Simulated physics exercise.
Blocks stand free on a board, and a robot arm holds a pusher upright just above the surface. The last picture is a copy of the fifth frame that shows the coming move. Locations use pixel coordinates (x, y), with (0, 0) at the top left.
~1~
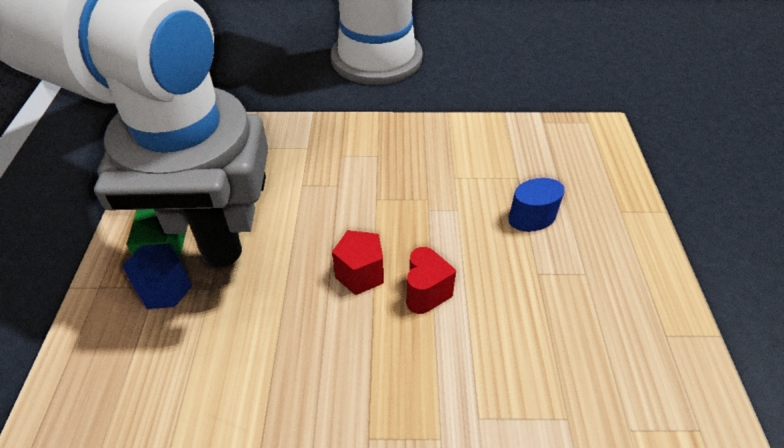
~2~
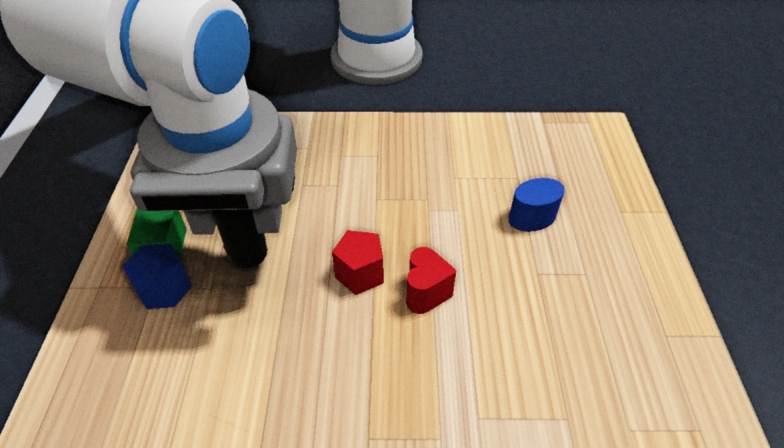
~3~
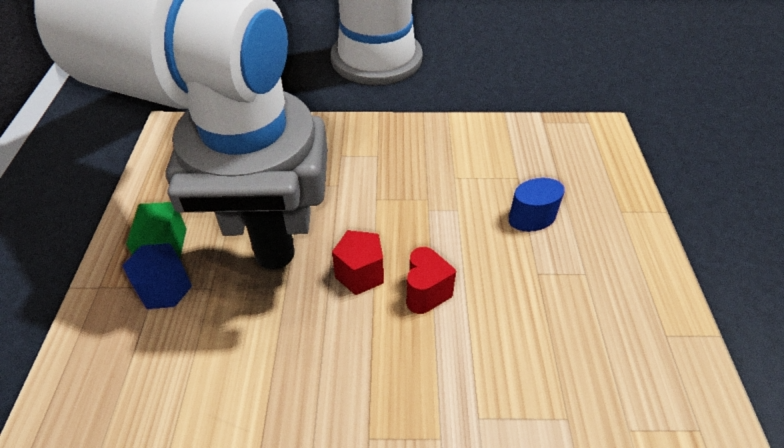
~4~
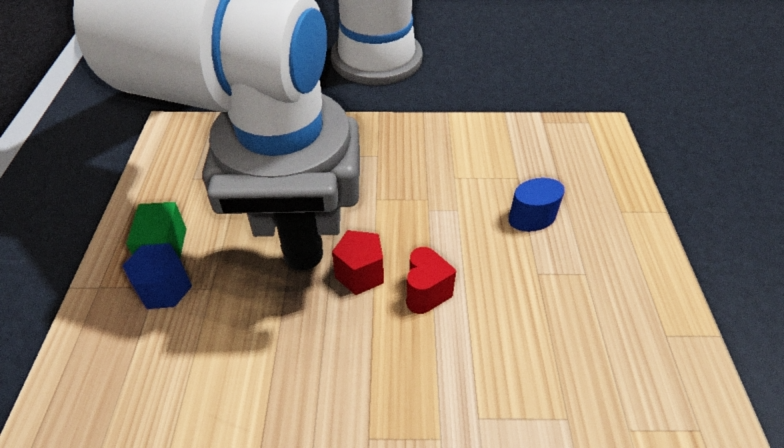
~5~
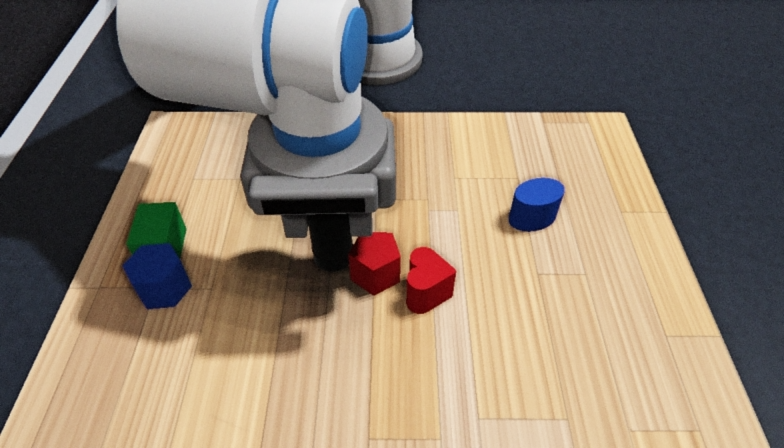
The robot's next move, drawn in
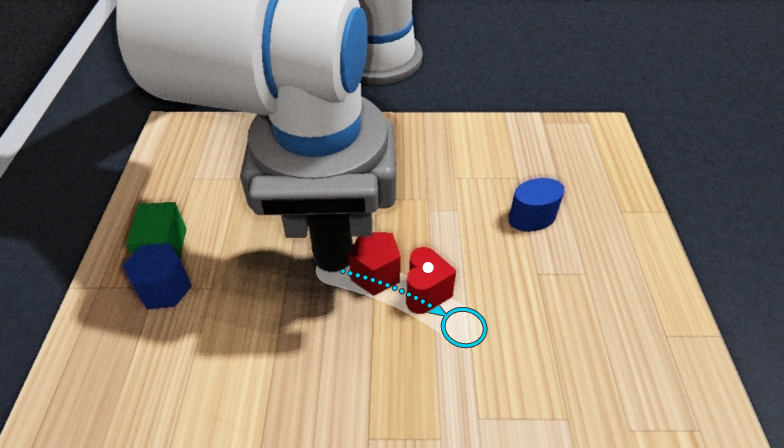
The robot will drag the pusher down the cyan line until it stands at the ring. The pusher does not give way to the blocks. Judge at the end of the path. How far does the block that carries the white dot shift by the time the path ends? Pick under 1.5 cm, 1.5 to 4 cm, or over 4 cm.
The displacement of the block that carries the white dot is above 4 cm.
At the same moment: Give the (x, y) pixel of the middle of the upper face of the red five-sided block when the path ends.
Expect it around (501, 279).
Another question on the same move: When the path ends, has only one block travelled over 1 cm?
No
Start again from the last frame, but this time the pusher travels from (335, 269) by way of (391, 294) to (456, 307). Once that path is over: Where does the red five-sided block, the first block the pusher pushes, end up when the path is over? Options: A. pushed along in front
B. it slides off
A.
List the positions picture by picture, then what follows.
In the first picture, pusher's lower end at (223, 253); red five-sided block at (359, 248); red heart-shaped block at (428, 268).
In the second picture, pusher at (248, 254); blocks still.
In the third picture, pusher at (275, 255); blocks still.
In the fourth picture, pusher at (304, 256); blocks still.
In the fifth picture, pusher at (334, 257); red five-sided block at (375, 248); red heart-shaped block at (428, 268).
Drawn move, from (335, 269) through (401, 291) to (464, 327); the dot is on the red heart-shaped block.
What follows on the original path. One third of the way, pusher at (381, 271); red five-sided block at (424, 254), turned 25° anticlockwise; red heart-shaped block at (462, 271), turned 25° clockwise.
Two thirds of the way, pusher at (423, 290); red five-sided block at (467, 268), turned 40° anticlockwise; red heart-shaped block at (510, 278).
At the end, pusher at (466, 316); red five-sided block at (501, 279), turned 60° anticlockwise; red heart-shaped block at (545, 278).
